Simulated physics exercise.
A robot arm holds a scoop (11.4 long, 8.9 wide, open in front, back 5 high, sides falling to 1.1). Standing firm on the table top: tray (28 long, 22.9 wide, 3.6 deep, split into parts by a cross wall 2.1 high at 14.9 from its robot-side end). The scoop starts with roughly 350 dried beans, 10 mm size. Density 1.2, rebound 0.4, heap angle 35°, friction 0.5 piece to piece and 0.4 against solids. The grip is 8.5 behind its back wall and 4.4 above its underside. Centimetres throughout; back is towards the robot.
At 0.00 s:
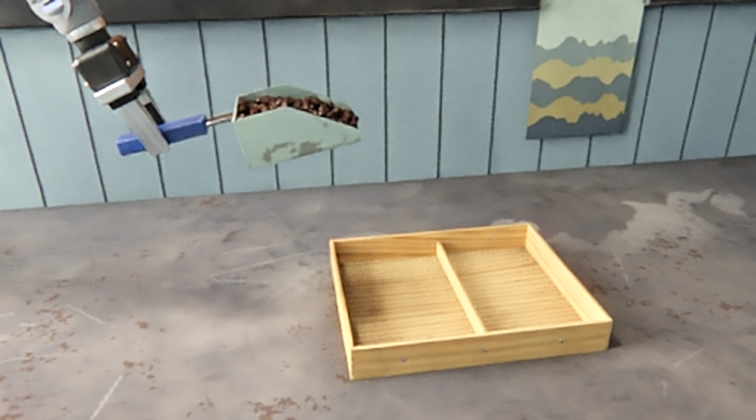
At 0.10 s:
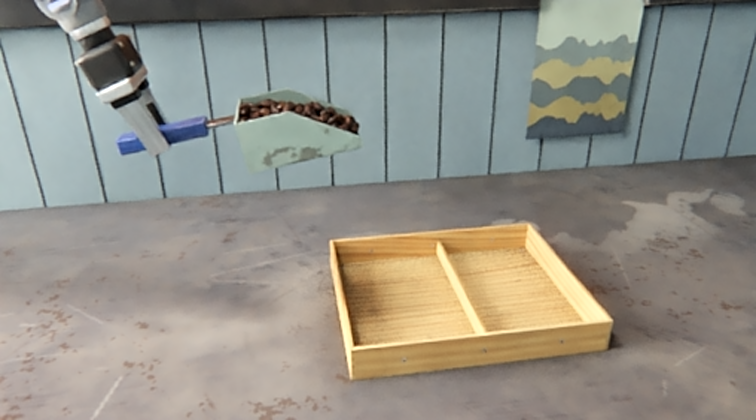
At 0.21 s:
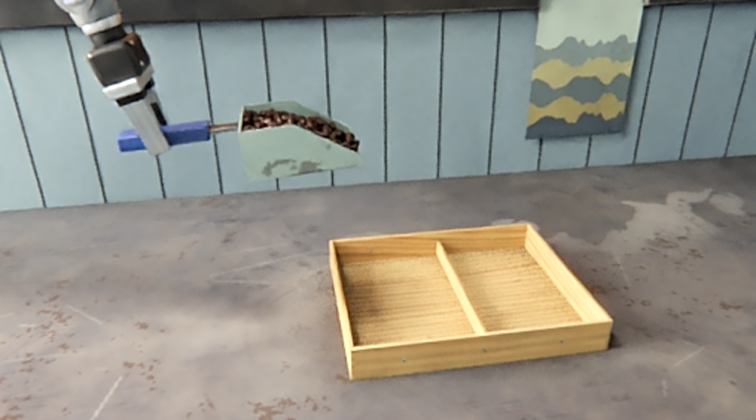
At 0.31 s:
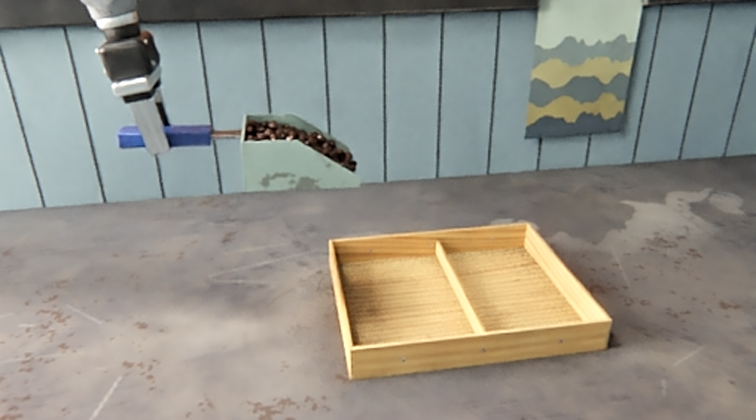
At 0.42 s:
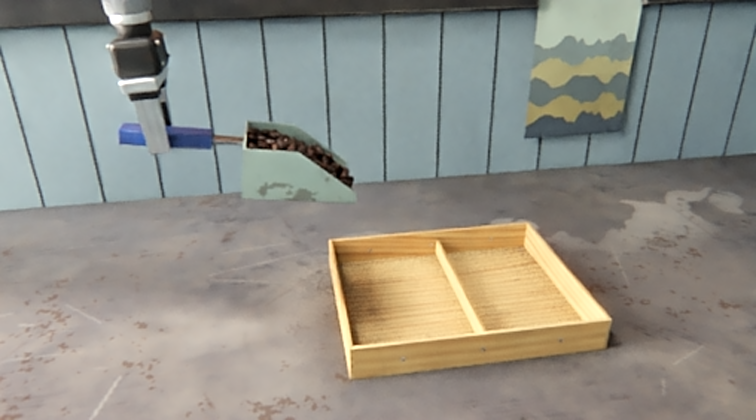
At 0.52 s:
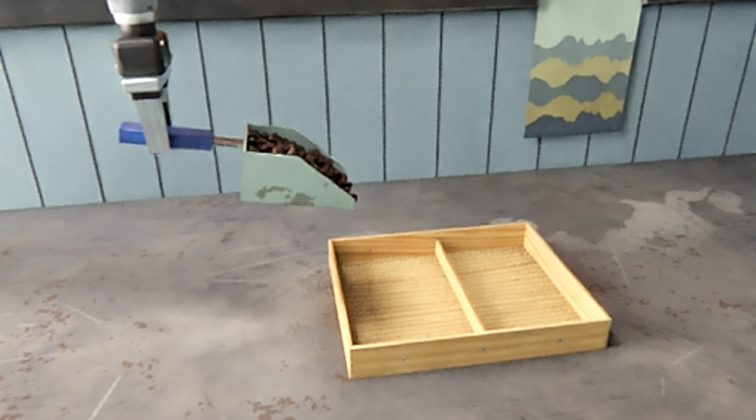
In the video, a robot arm holds a pale green scoop of dark beans by its blue handle near a divided wooden tray, gradually rotating the scoop so its open right end lowers from slightly raised to angled downward.
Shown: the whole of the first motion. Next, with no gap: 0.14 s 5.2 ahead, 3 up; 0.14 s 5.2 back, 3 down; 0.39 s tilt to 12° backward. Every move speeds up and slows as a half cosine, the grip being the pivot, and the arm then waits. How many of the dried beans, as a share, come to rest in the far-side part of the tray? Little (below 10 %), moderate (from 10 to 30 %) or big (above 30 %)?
In the far-side part of the tray the share is moderate, from 10 to 30 %.
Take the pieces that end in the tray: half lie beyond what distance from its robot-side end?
About 12 cm.
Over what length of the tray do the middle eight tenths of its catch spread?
About 14 cm.
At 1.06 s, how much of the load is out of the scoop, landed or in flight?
Near 95 per cent so far.
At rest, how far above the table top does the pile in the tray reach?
Roughly 3.5 cm.
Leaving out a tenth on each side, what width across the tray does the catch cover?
Roughly 14 cm.
By 0.79 s, tilted 10° forward, highest piece 19 above the table; 20 on the scoop, 2 in the far-side part, 327 in flight or on a rim.
By 1.06 s, tilted 6° backward, highest piece 23 above the table; 270 in the robot-side part, 69 in the far-side part, 10 on the scoop.
By 1.39 s, tilted 12° backward, highest piece 25 above the table; 270 in the robot-side part, 69 in the far-side part, 10 on the scoop.
By 2.44 s, tilted 12° backward, highest piece 25 above the table; 270 in the robot-side part, 69 in the far-side part, 10 on the scoop.
Final count, 270 in the robot-side part, 69 in the far-side part, 10 on the scoop. That is 20 % in the far-side part of the tray.
